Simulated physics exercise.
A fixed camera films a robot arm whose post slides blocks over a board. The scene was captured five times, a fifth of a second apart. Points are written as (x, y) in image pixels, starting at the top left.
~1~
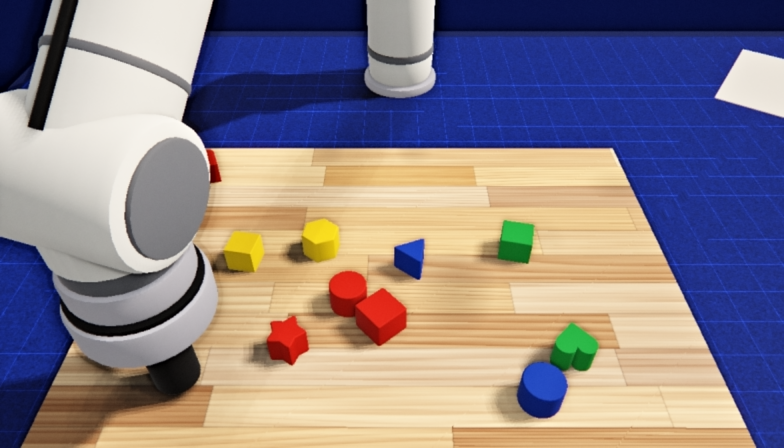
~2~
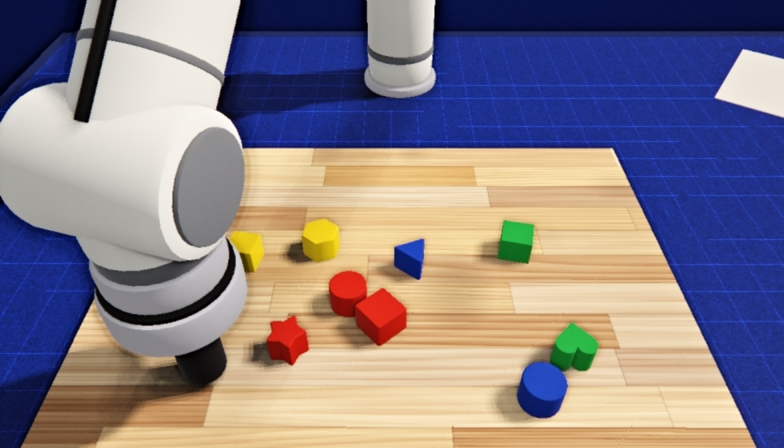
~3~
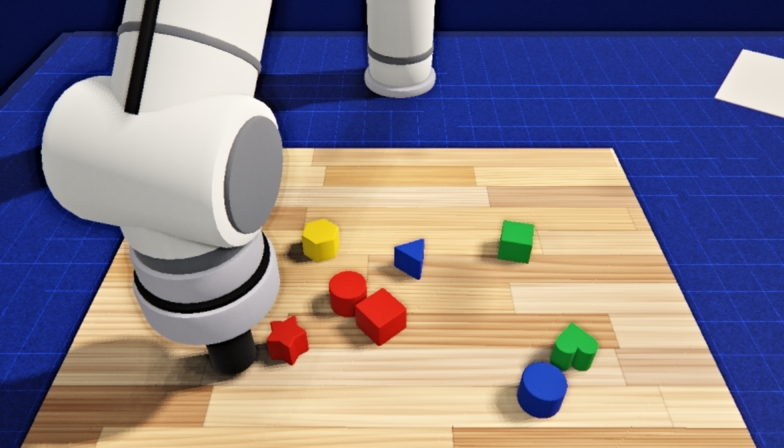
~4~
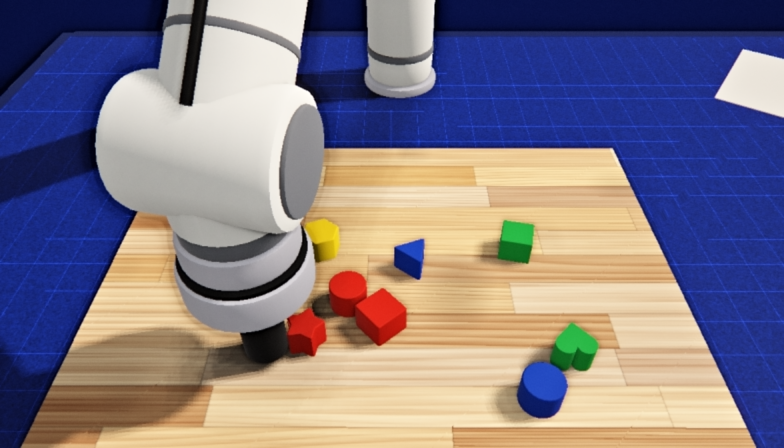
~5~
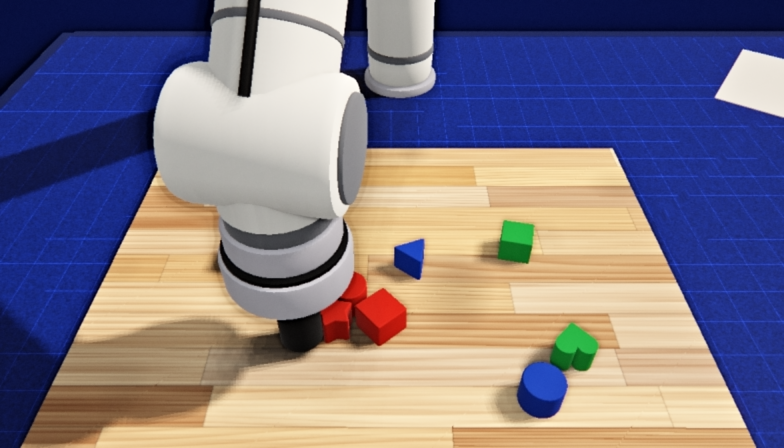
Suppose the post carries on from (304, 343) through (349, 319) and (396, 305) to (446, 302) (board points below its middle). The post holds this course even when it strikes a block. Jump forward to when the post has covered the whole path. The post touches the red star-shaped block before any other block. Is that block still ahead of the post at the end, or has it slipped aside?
Gone from the front.
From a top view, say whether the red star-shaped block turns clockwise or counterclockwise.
Looking down on the board, it turns counter-clockwise.
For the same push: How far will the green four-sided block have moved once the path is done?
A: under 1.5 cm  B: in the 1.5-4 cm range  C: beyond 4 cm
Correct choice: A.
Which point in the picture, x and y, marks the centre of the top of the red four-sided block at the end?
Located at (452, 313).
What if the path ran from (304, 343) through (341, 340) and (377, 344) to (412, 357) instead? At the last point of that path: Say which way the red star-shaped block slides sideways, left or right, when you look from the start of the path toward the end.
Leftward.
The first path, step by step. One third of the way, post (349, 312); red star-shaped block (378, 286); red circular block (378, 258); red four-sided block (410, 304), turned 55° clockwise.
Two thirds of the way, post (397, 298); red star-shaped block (423, 270); red circular block (383, 254); red four-sided block (430, 305), turned 95° clockwise; blue triangular block (415, 246).
At the end, post (447, 295); red star-shaped block (454, 259), turned 45° anticlockwise; red circular block (383, 254); red four-sided block (452, 313), turned 125° clockwise; blue triangular block (420, 244), turned 40° anticlockwise; green four-sided block in place.
